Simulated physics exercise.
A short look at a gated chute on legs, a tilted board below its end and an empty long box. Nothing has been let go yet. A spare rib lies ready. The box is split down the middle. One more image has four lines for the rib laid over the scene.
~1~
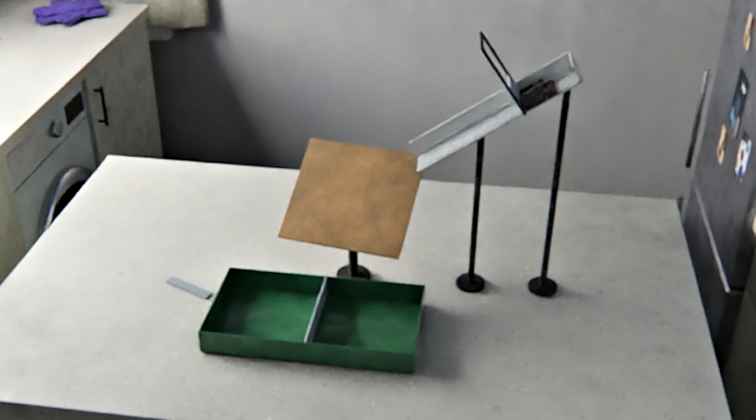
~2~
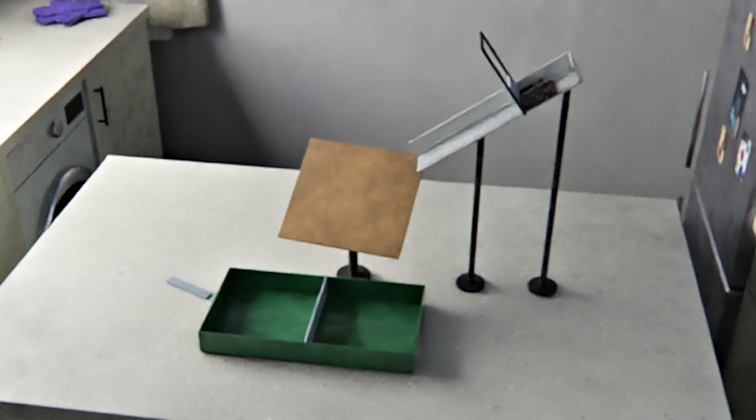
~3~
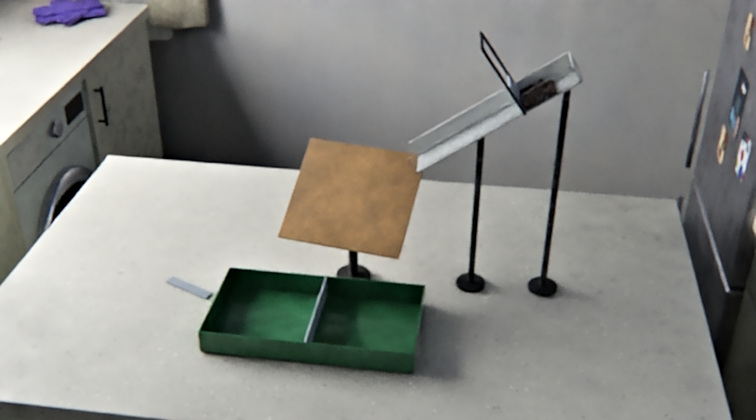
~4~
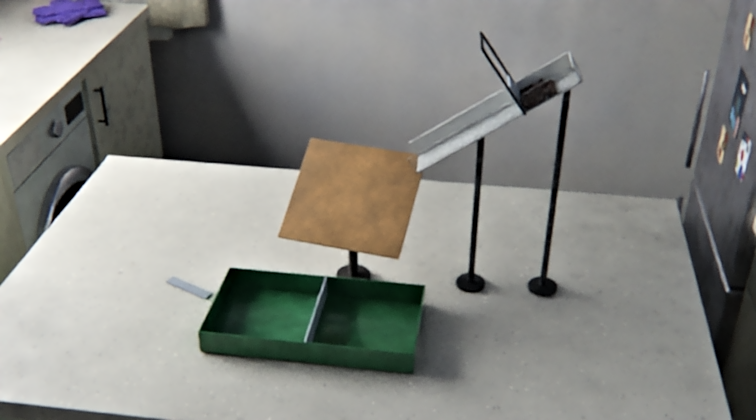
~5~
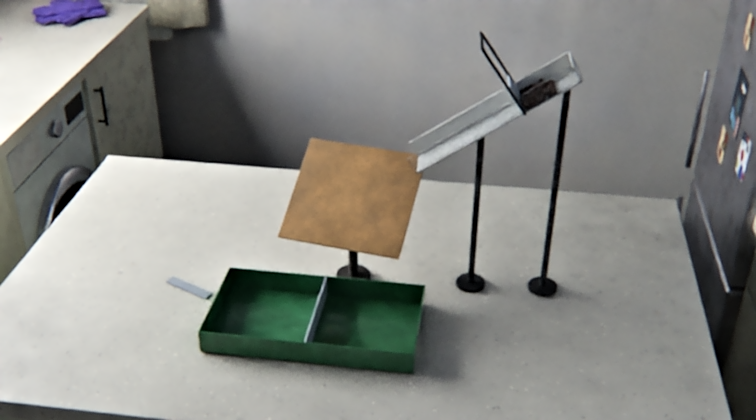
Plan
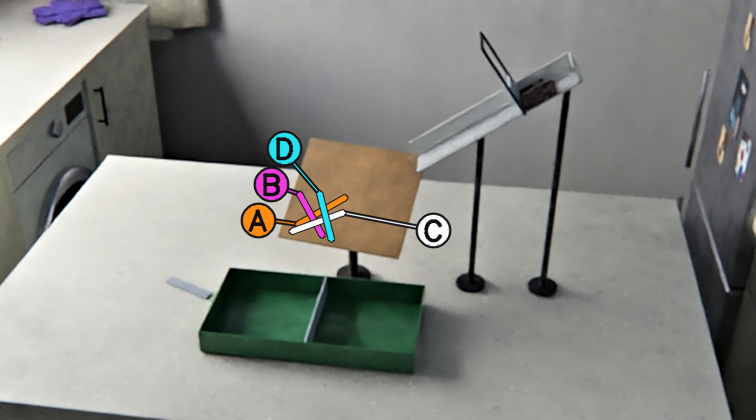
Nothing moves as a gated chute stands above a tilted brown board and divided green box.
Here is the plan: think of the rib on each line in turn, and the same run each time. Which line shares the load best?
B is best.
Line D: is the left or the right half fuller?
More lands on the right.
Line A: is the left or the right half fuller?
The left half.
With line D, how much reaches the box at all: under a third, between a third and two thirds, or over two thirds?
Line D gives over two thirds.
On the marked copy, line A from (344, 197) to (298, 224); line B from (299, 194) to (322, 235); line C from (342, 212) to (292, 231); line D from (319, 193) to (331, 239).
For line A, of what is caught, most in the left half, a small part in the right.
For line B, of what is caught, about a third in the left half, about two thirds in the right.
For line C, of what is caught, most in the left half, about a quarter in the right.
For line D, of what is caught, a small part in the left half, most in the right.
